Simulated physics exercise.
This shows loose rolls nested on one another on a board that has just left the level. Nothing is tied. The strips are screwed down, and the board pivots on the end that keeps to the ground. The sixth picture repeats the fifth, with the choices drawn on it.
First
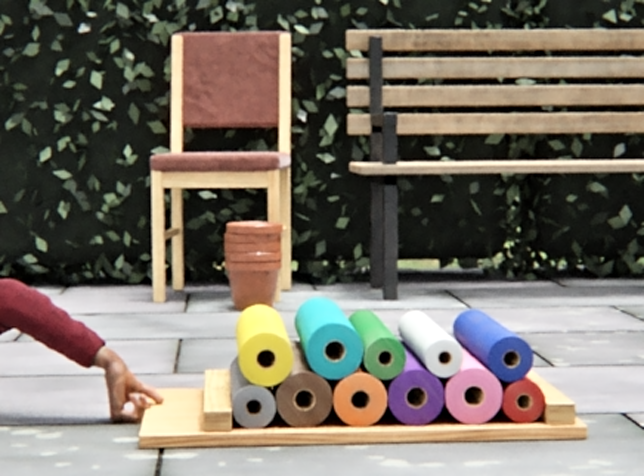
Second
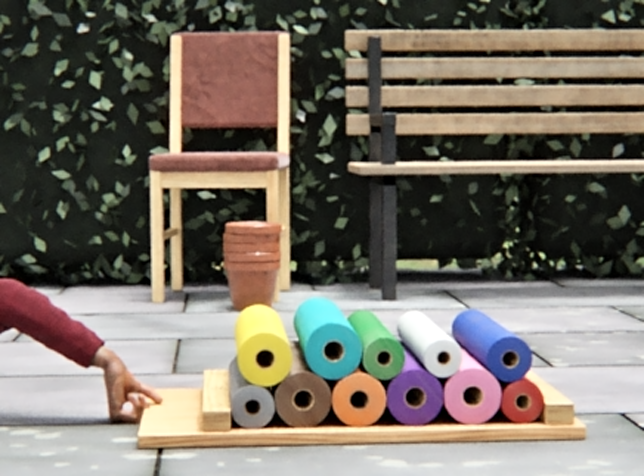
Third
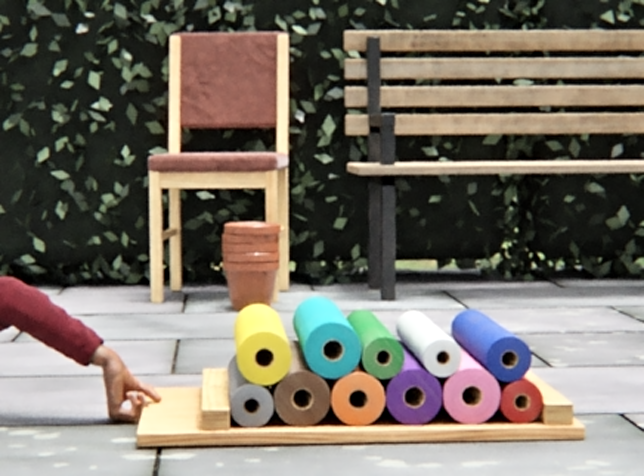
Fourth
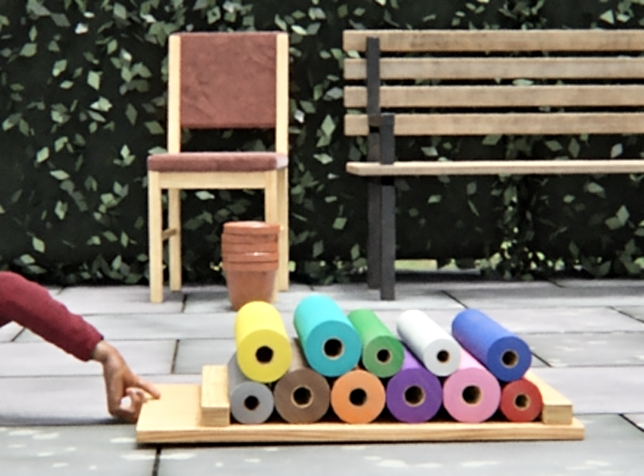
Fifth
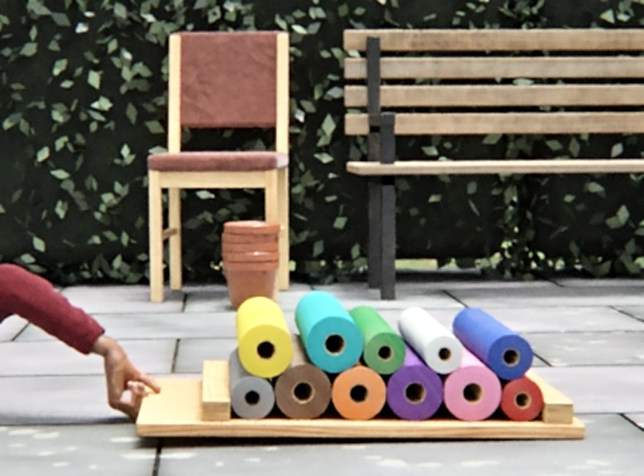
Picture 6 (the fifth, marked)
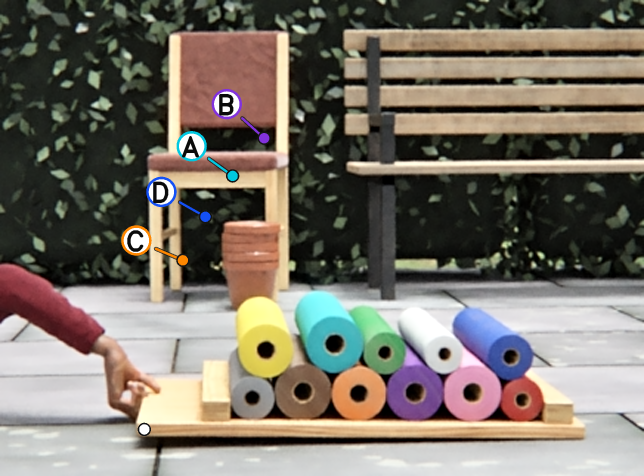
A hand at the left slowly lifted the near end of a wooden board slightly off the paving, and the stacked colourful rolls on it rose a little and shifted slightly to the right.
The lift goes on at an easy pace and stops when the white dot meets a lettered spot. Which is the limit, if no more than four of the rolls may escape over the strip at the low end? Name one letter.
At most to A.
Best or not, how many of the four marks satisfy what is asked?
Three of the four.
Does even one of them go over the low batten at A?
Yes, at A.
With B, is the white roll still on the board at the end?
No.
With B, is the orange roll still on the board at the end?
Yes.
On the marked copy, A at (232, 176); B at (264, 138); C at (183, 260); D at (206, 217); the white dot at (145, 429).
With A. Early on, board at 20°.
Further on, board at 36°.
At the end, board at 36°, two over the low batten (blue, white).
As for the rest, B five over the low batten; C one over the low batten (blue); D one over the low batten (blue).
